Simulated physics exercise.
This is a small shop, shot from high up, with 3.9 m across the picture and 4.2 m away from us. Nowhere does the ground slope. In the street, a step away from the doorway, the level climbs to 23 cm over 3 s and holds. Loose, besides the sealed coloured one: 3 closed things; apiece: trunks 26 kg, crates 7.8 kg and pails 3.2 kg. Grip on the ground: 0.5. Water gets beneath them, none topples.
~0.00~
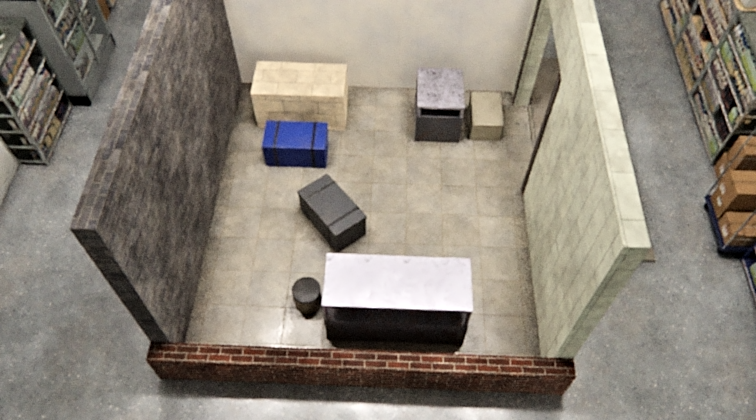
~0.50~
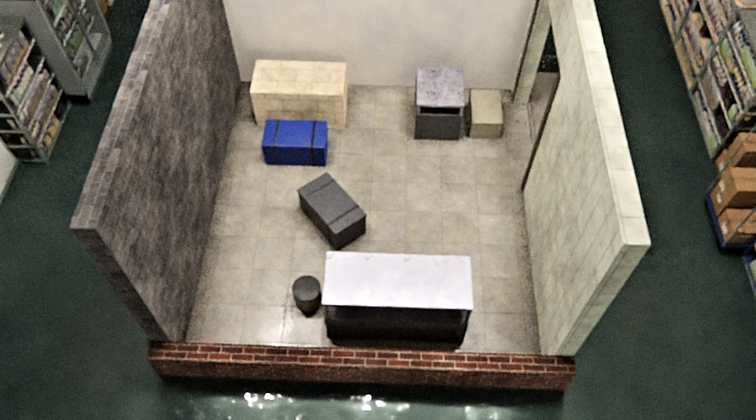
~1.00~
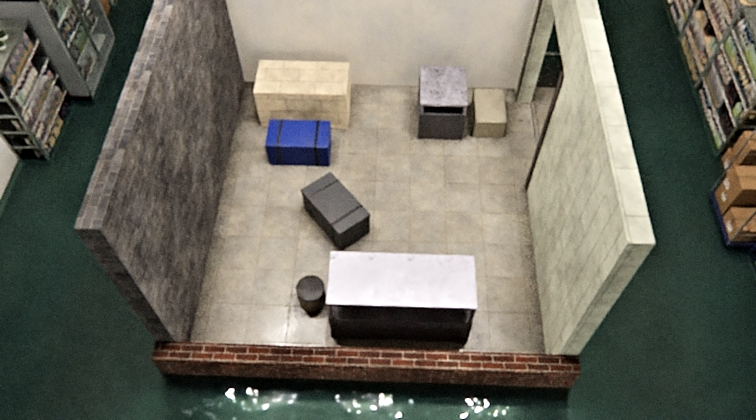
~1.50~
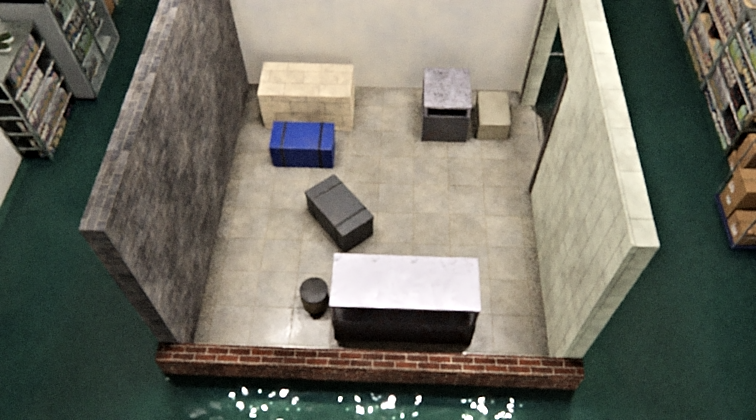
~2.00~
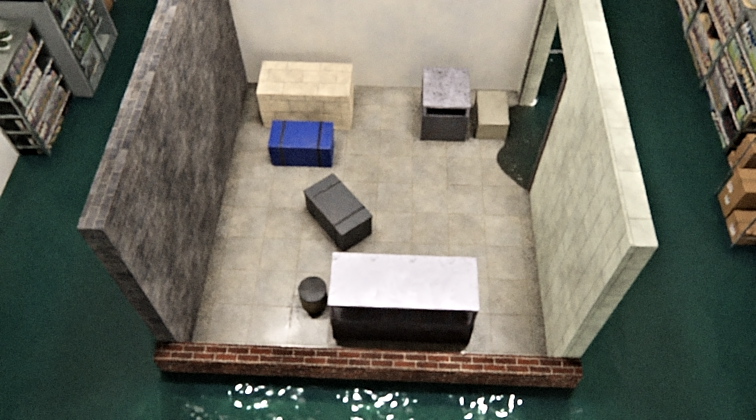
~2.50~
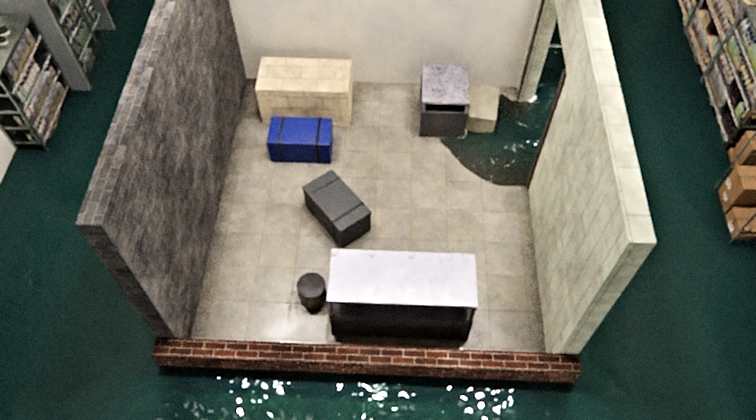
Dark green water spreads over the grey floor outside a small open-topped shop, seen from high above its low brick front wall. Inside stand a cream chest and blue trunk at back left, a dark grey crate mid-floor, and a white-topped counter beside a dark round pail. As the view shifts very slightly, water enters through the right-hand doorway and spreads around the pale box at back right.
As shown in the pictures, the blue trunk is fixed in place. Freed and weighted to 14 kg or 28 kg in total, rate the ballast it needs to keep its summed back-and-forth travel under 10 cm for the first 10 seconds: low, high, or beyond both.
Beyond both.
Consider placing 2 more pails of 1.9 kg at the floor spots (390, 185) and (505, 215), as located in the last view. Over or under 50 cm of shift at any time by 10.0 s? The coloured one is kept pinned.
In the order given, beyond the mark and then within the mark.
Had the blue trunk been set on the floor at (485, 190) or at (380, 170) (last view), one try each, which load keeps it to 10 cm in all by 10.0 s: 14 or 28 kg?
One by one: Neither mass suffices; neither mass suffices.
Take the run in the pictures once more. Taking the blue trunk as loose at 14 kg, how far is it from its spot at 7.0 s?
About 40 cm.
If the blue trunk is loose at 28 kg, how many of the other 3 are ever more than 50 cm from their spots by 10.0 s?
Answer: 2.
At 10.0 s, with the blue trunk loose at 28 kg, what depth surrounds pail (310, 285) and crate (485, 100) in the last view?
First roughly 12 cm, second roughly 18 cm.
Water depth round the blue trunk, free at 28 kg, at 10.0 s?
11 cm, roughly.
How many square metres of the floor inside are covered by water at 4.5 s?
Flooded: Near 7.5 m2.
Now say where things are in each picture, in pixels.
The blue trunk at (295, 135), on the bottom; 0.0 m2 under water; 0 of 4 have shifted, in the first picture.
The blue trunk at (295, 133) rests on the ground; water covers 0.0 m2; 0 of 4 have shifted, in the second picture.
The blue trunk at (298, 133), on the bottom; water covers 0.0 m2; 0 of 4 have shifted, in the third picture.
The blue trunk at (302, 135), on the bottom; water covers 0.0 m2; 0 of 4 have shifted, in the fourth picture.
The blue trunk at (301, 134) rests on the ground; water covers 0.3 m2; 0 of 4 have shifted, in the fifth picture.
The blue trunk at (300, 130), on the bottom; 1.0 m2 under water; 1 of 4 have shifted, in the sixth picture.
After 3.5 s the blue trunk would be 0 cm from its start with 14 kg and 0 cm from its start with 28 kg; 0 cm of water round it then.
After 4.5 s the blue trunk would be 2 cm from its start with 14 kg and 0 cm from its start with 28 kg; 4 cm of water round it then.
After 7.0 s the blue trunk would be 36 cm from its start with 14 kg and 0 cm from its start with 28 kg; 6 cm of water round it then.
After 10.0 s the blue trunk would be 45 cm from its start with 14 kg and 45 cm from its start with 28 kg; 11 cm of water round it then.
